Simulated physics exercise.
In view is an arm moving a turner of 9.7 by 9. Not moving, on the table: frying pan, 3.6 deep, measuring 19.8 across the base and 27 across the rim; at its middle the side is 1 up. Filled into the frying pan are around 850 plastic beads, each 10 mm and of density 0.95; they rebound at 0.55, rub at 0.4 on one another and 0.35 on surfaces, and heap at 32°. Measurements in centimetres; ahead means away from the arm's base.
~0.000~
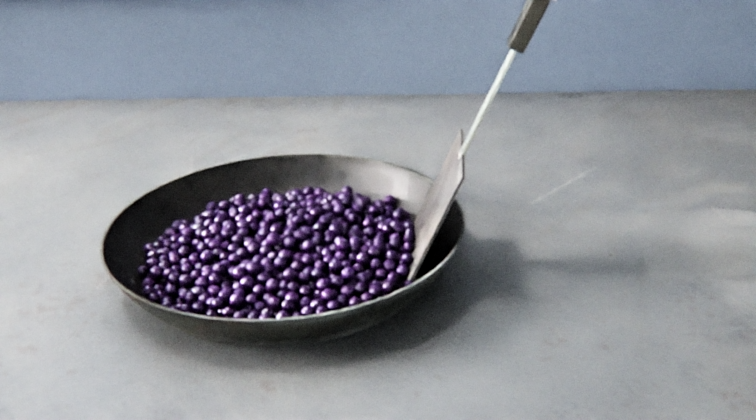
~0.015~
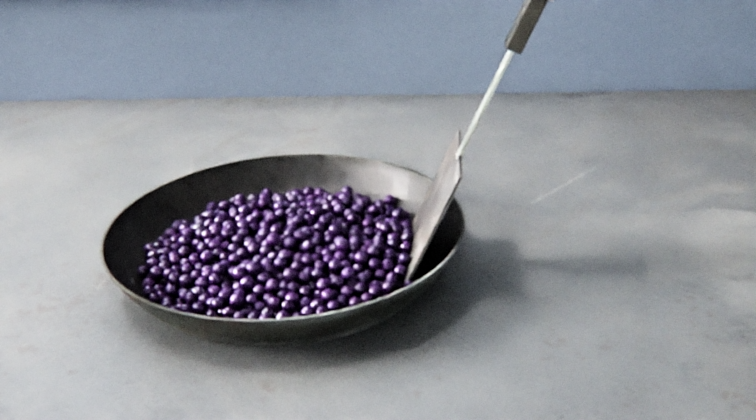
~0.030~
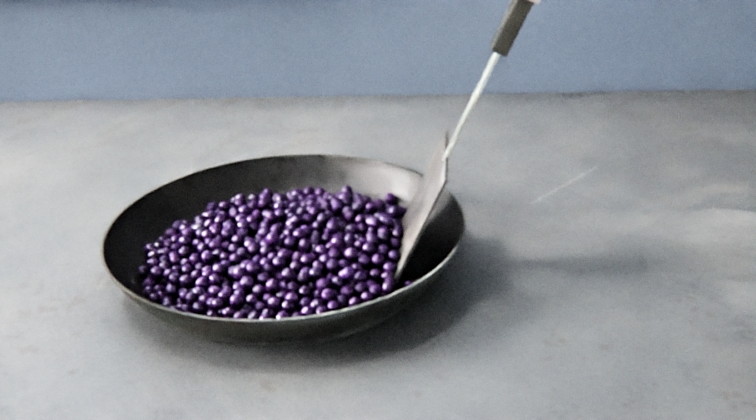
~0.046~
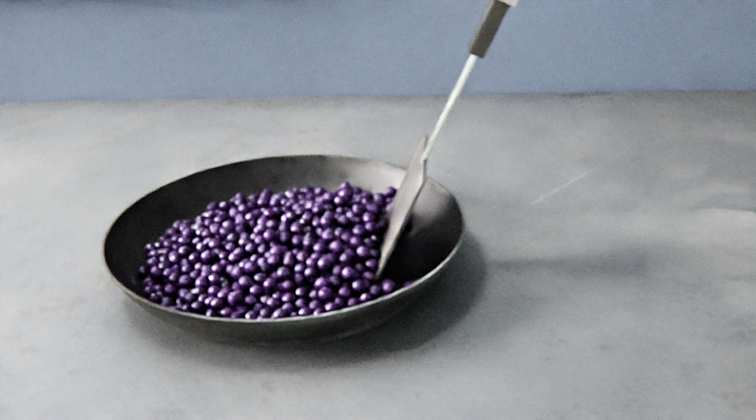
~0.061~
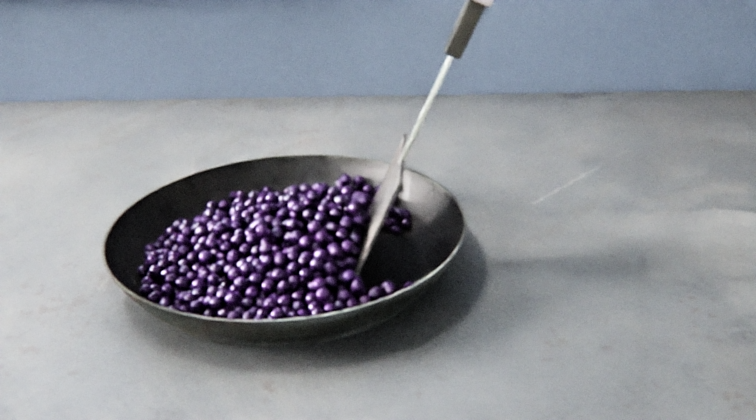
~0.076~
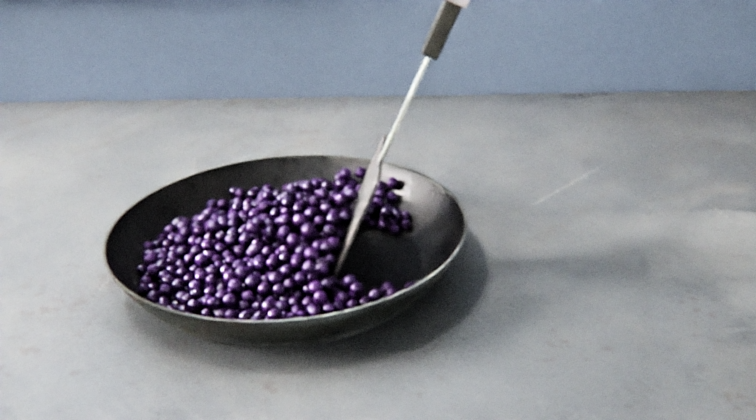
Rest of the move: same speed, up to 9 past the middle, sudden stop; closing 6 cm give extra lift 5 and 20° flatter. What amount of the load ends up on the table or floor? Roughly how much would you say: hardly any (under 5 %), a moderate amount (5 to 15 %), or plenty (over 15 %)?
I'd say plenty.
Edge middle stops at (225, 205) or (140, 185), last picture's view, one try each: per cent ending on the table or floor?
Some 10 and 30 per cent.
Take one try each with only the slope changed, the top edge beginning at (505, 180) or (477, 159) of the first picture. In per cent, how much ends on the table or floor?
First try roughly 20 percent, second try roughly 25 percent.
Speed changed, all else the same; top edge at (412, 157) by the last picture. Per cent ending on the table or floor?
Some 15 per cent.
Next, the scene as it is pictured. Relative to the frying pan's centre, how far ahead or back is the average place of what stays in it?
It rests close to 4.0 centimetres ahead of centre.
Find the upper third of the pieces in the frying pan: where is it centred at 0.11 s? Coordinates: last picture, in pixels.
I'd put it close to (265, 232) in the last picture.
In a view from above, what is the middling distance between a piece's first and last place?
It works out to roughly 4 cm.
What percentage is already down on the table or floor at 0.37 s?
Fraction noted: Close to 20 per cent.
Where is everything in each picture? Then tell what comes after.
In the first picture, the turner top edge at (463, 152), sloping 65°; upper third of the load around (292, 241), from x 145 to 410, top at y 190; 847 in the frying pan.
In the second picture, the turner top edge at (460, 152), sloping 65°; upper third of the load around (292, 241), from x 145 to 410, top at y 190.
In the third picture, the turner top edge at (447, 154), sloping 65°; upper third of the load around (301, 239), from x 145 to 410, top at y 190.
In the fourth picture, the turner top edge at (426, 156), sloping 65°; upper third of the load around (303, 236), from x 145 to 410, top at y 185.
In the fifth picture, the turner top edge at (404, 157), sloping 65°; upper third of the load around (296, 232), from x 145 to 410, top at y 180.
In the sixth picture, the turner top edge at (382, 157), sloping 65°; upper third of the load around (289, 230), from x 140 to 410, top at y 175; 847 in the frying pan.
After 0.11 s, sloping 65°, highest piece 7 above the table; 847 in the frying pan.
After 0.15 s, sloping 59°, highest piece 8 above the table; 847 in the frying pan.
After 0.37 s, sloping 45°, highest piece 6 above the table; 665 in the frying pan, 173 on the table or floor, 9 on the blade or in flight.
After 1.42 s, sloping 45°, highest piece 4 above the table; 665 in the frying pan, 182 on the table or floor.
In the end, 665 in the frying pan, 182 on the table or floor. That is 21 % on the table or floor.
